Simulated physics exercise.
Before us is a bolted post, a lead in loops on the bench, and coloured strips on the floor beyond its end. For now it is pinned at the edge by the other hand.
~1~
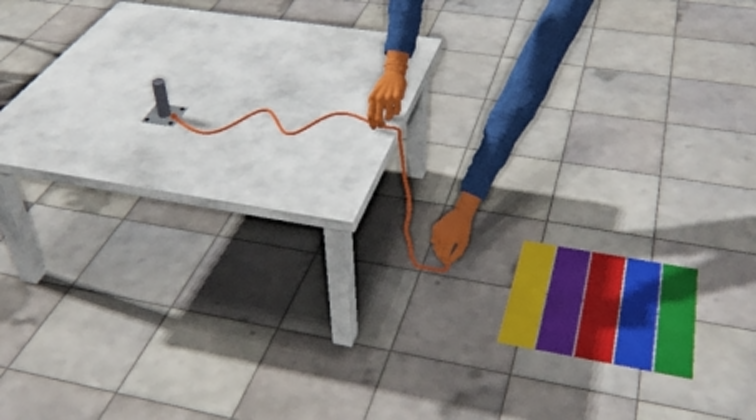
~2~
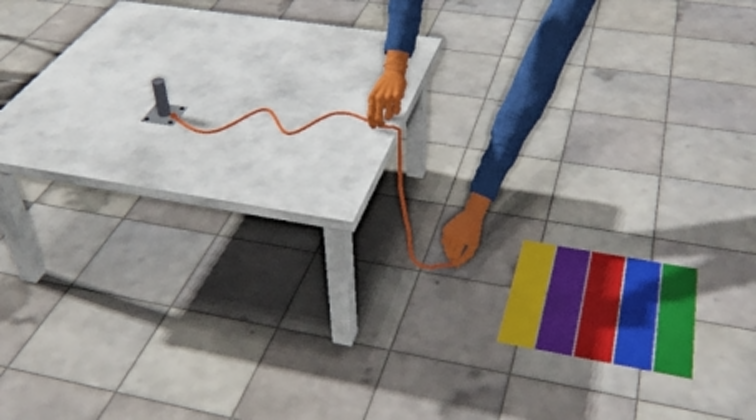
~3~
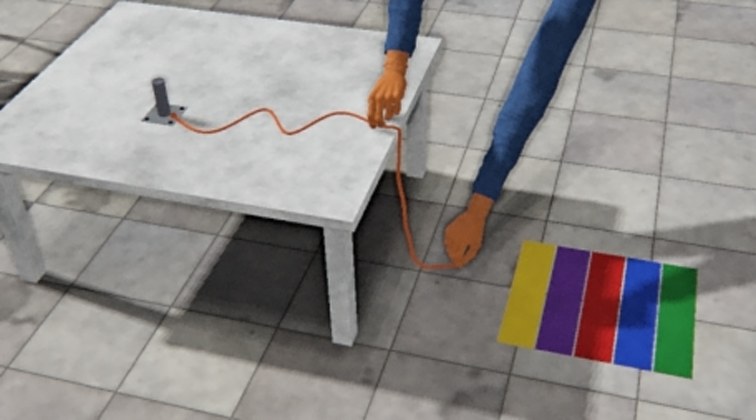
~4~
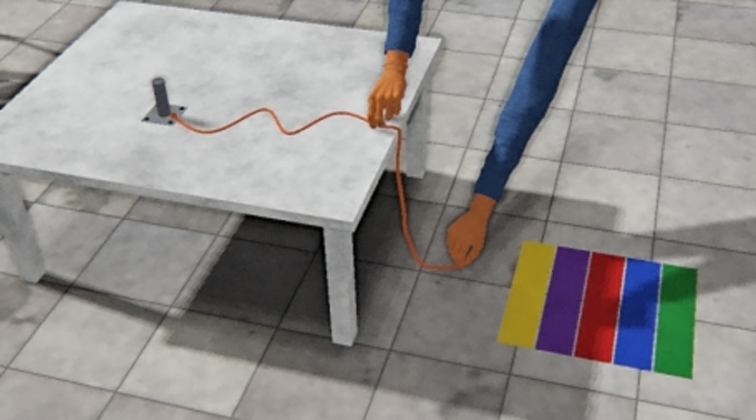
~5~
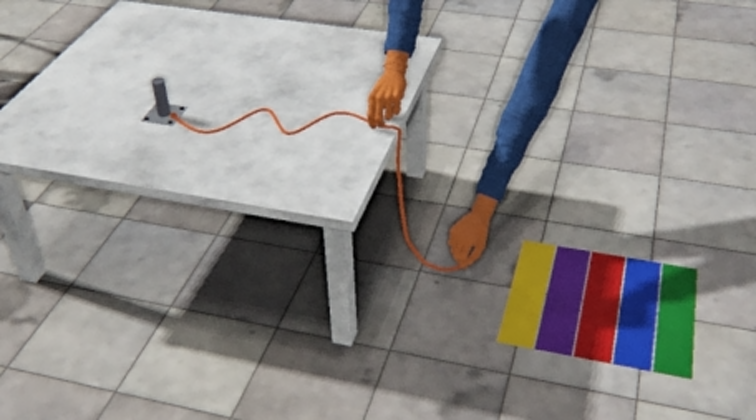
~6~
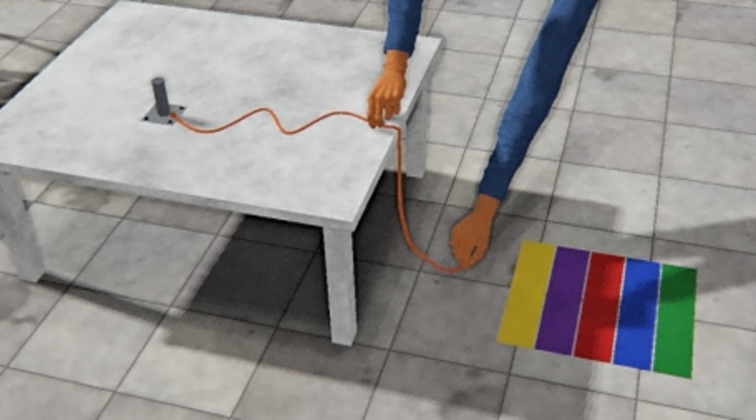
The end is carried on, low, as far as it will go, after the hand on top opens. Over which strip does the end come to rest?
Over the blue strip.
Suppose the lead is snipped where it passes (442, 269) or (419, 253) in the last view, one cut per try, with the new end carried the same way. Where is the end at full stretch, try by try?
First (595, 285), then (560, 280).
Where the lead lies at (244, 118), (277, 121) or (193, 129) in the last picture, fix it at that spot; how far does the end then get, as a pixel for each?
It comes to rest around (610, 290), (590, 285) and (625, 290) respectively.
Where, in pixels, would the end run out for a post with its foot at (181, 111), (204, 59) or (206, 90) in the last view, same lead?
The three places are (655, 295), (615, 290) and (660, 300), in that order.
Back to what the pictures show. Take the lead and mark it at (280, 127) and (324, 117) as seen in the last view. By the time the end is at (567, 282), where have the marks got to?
Taking them in turn, (325, 127) and then (385, 130).
A little later, end near (567, 282); over purple.
Next, end near (612, 290); over red.
When it is tight, end near (639, 294); over blue. Over blue.
